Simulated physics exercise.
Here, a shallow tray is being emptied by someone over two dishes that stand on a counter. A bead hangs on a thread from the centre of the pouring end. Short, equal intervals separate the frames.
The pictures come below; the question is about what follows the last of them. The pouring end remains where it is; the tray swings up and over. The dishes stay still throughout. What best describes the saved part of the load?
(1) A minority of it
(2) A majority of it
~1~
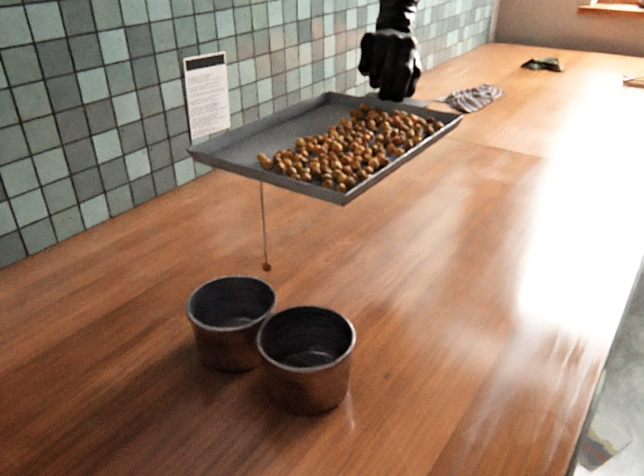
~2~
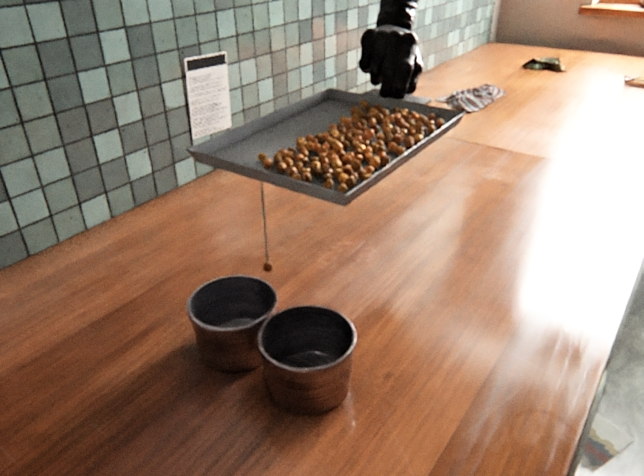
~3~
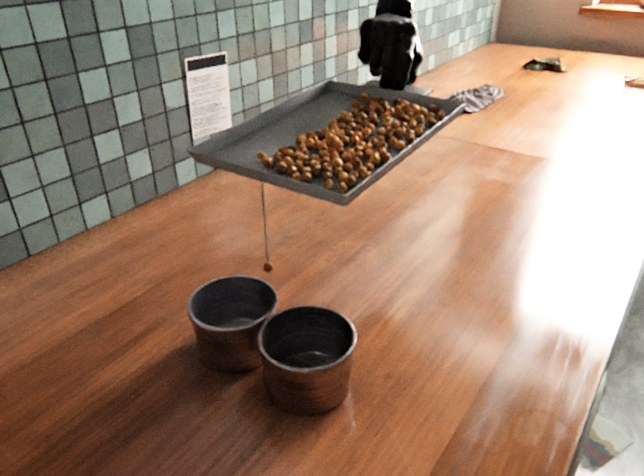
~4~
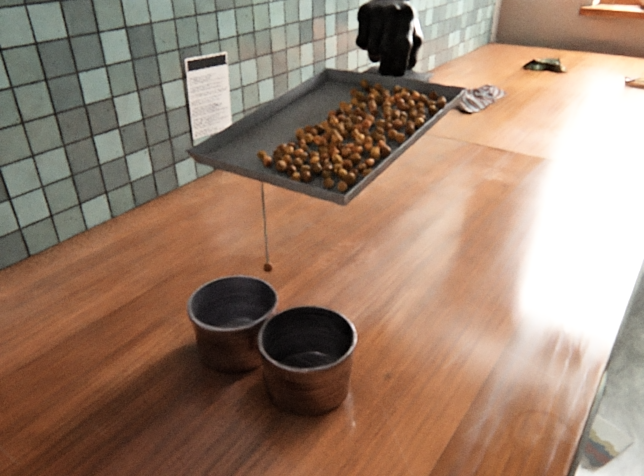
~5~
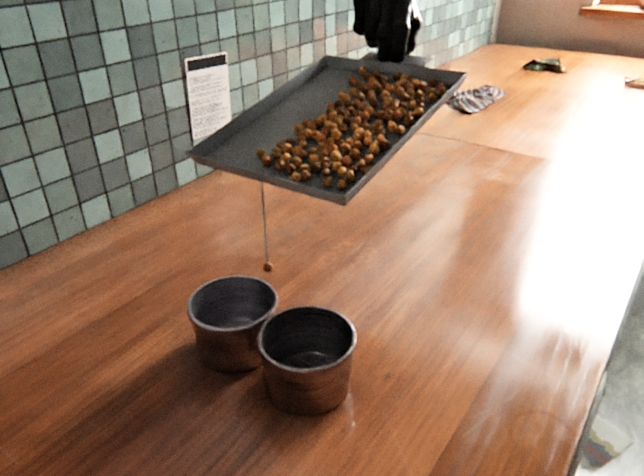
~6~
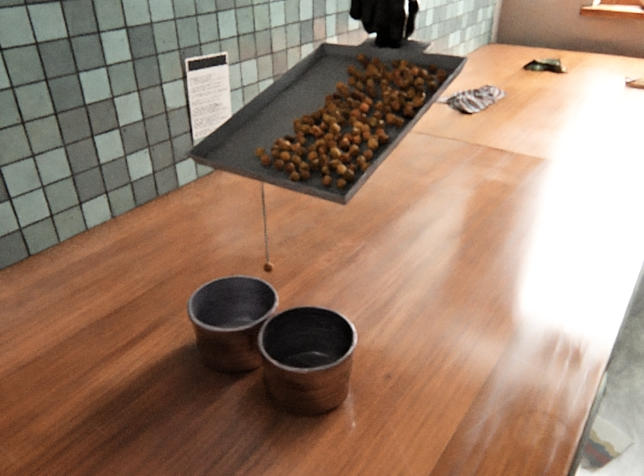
2.
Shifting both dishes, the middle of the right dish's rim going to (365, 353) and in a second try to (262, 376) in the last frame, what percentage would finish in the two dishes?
It would be near 40 per cent first and near 0 per cent second.
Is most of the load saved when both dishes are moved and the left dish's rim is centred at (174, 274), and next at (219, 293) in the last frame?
The first place gets the greater share, the second the greater share.
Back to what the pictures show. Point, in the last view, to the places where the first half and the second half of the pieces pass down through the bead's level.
(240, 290) for the early half, (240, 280) for the late half.
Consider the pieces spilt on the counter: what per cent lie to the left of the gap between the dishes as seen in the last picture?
About 90 per cent.
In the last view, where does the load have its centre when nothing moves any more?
The centre comes to rest near (235, 341).
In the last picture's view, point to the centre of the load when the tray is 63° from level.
The middle of the load sits near (275, 159).
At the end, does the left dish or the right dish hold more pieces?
More finishes in the dish at left.
Shortly afterwards, tray tipped steeply; all but a few on the tray; only a few in the right dish; only a few outside both; a little in the air.
Next, tray tipped past a quarter turn; only a few on the tray; near a quarter in the right dish; near a third in the left dish; near a quarter outside both; near a quarter in the air.
Some moments later, tray tipped past a quarter turn; near a quarter in the right dish; near half in the left dish; near a quarter outside both.
In the end, tray tipped past a quarter turn; near a quarter in the right dish; near half in the left dish; near a quarter outside both.
